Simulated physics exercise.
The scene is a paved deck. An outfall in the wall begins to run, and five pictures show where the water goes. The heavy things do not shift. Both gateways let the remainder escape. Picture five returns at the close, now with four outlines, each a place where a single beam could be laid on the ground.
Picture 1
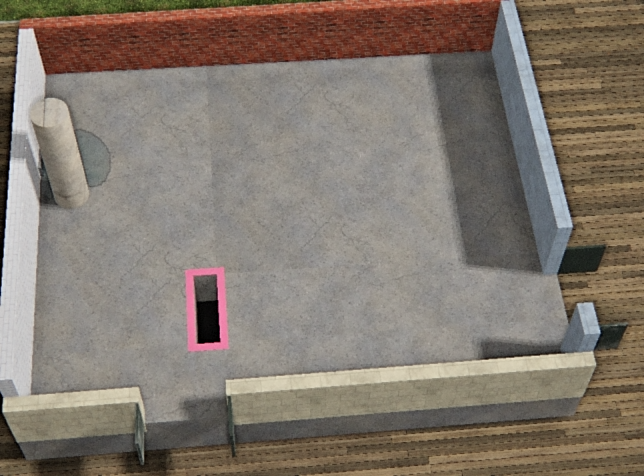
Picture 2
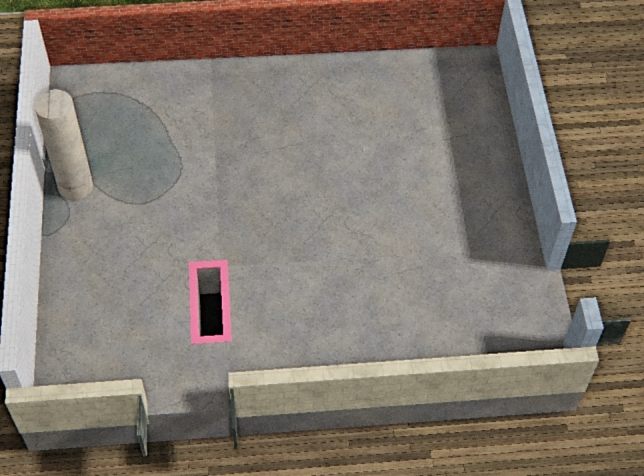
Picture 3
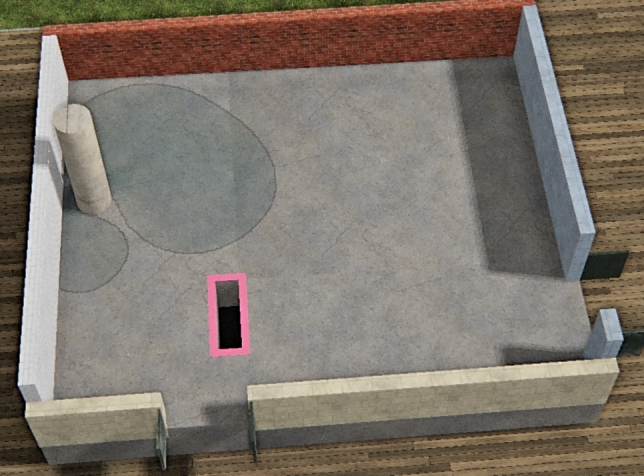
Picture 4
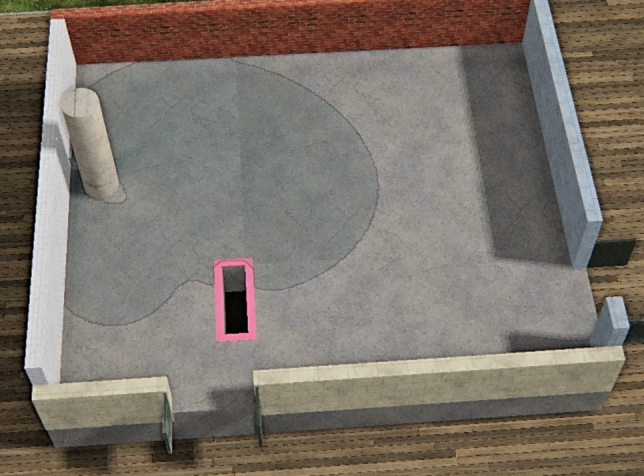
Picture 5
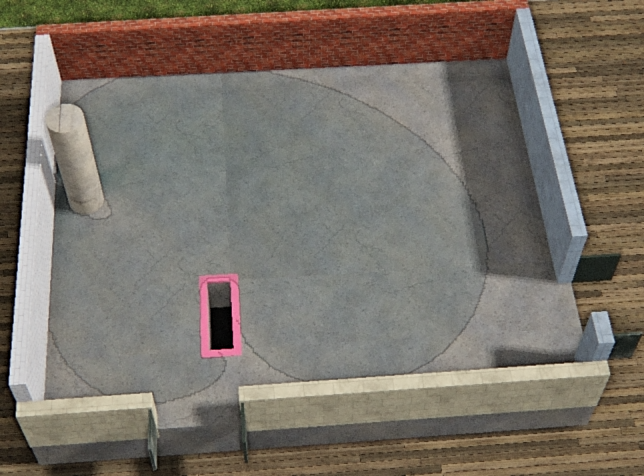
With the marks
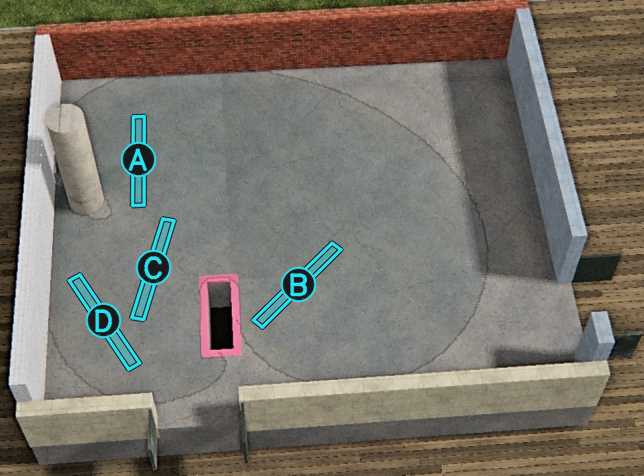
Water spreads from beside the pillar across the walled grey floor and reaches the pink-edged opening.
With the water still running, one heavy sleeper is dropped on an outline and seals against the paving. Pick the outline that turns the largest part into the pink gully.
Position B.
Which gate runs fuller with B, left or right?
The right one.
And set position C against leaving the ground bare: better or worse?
Position C is worse.
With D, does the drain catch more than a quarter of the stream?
No, it does not.
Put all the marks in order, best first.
The order is B, A, D, C.
On the marked copy, A from (138, 205) to (138, 116); B from (257, 323) to (336, 246); C from (137, 318) to (168, 219); D from (74, 277) to (134, 366).
If A is chosen, about 18 % of the stream runs into the pink gully, about 79 % out by the gates.
If B is chosen, about 26 % of the stream runs into the pink gully, about 72 % out by the gates.
If C is chosen, about 3 % of the stream runs into the pink gully, about 93 % out by the gates.
If D is chosen, about 11 % of the stream runs into the pink gully, about 86 % out by the gates.
